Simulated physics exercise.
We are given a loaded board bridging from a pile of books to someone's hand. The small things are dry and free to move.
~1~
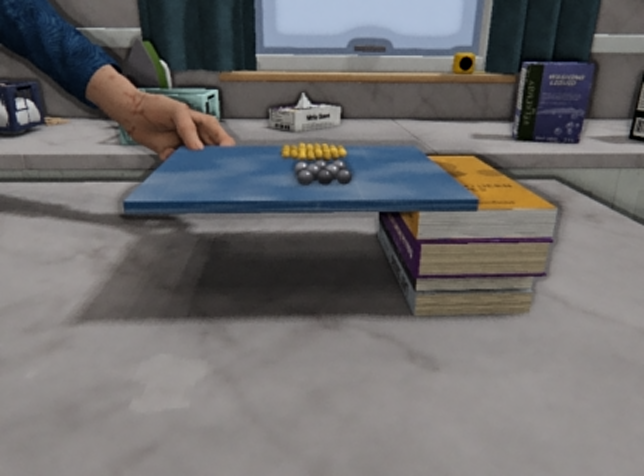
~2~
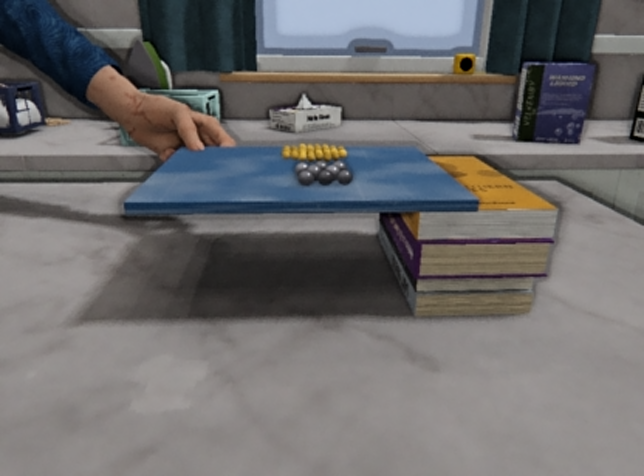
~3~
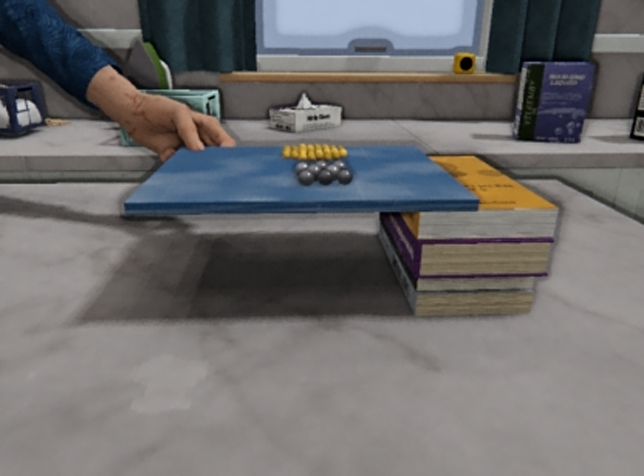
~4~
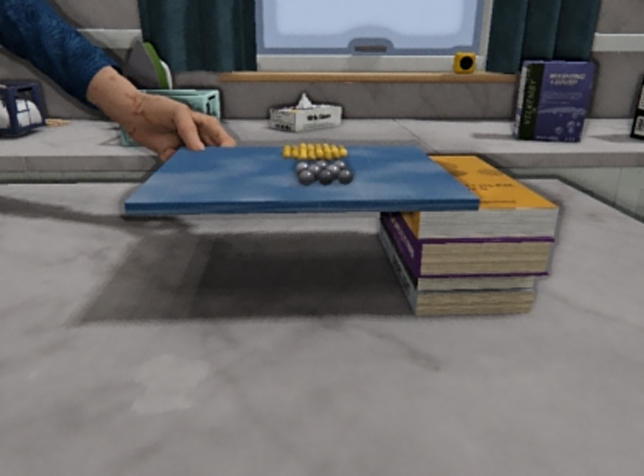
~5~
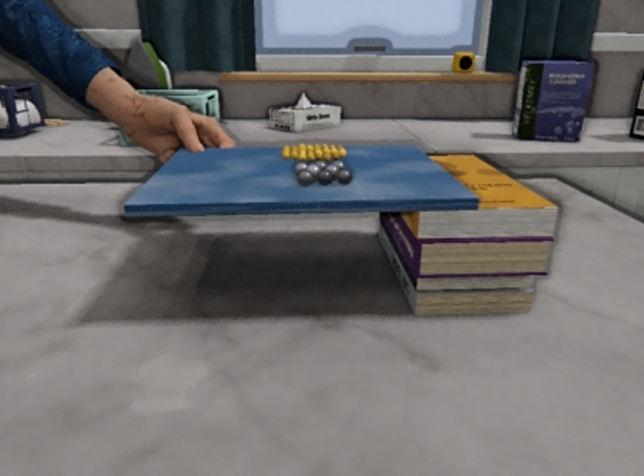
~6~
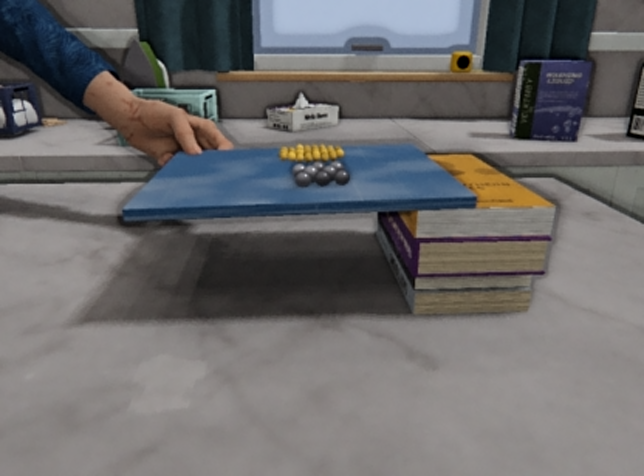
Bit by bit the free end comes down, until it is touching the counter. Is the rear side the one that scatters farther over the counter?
No, the front side.
Then, 0.35 s past the last view, board sloping at 9°; near batch all still on the board; far batch all still on the board.
Then, 0.79 s past the last view, board sloping at 19°; near batch mostly at the foot of the board; far batch all still on the board.
Then, 1.26 s past the last view, board resting at 26°; near batch mostly up to a board's length out; far batch mostly less than half a board's length out.
Finally, board resting at 26°; near batch mostly more than two board lengths out, about a third gone off the counter; far batch mostly less than half a board's length out; the near batch has gone farther.
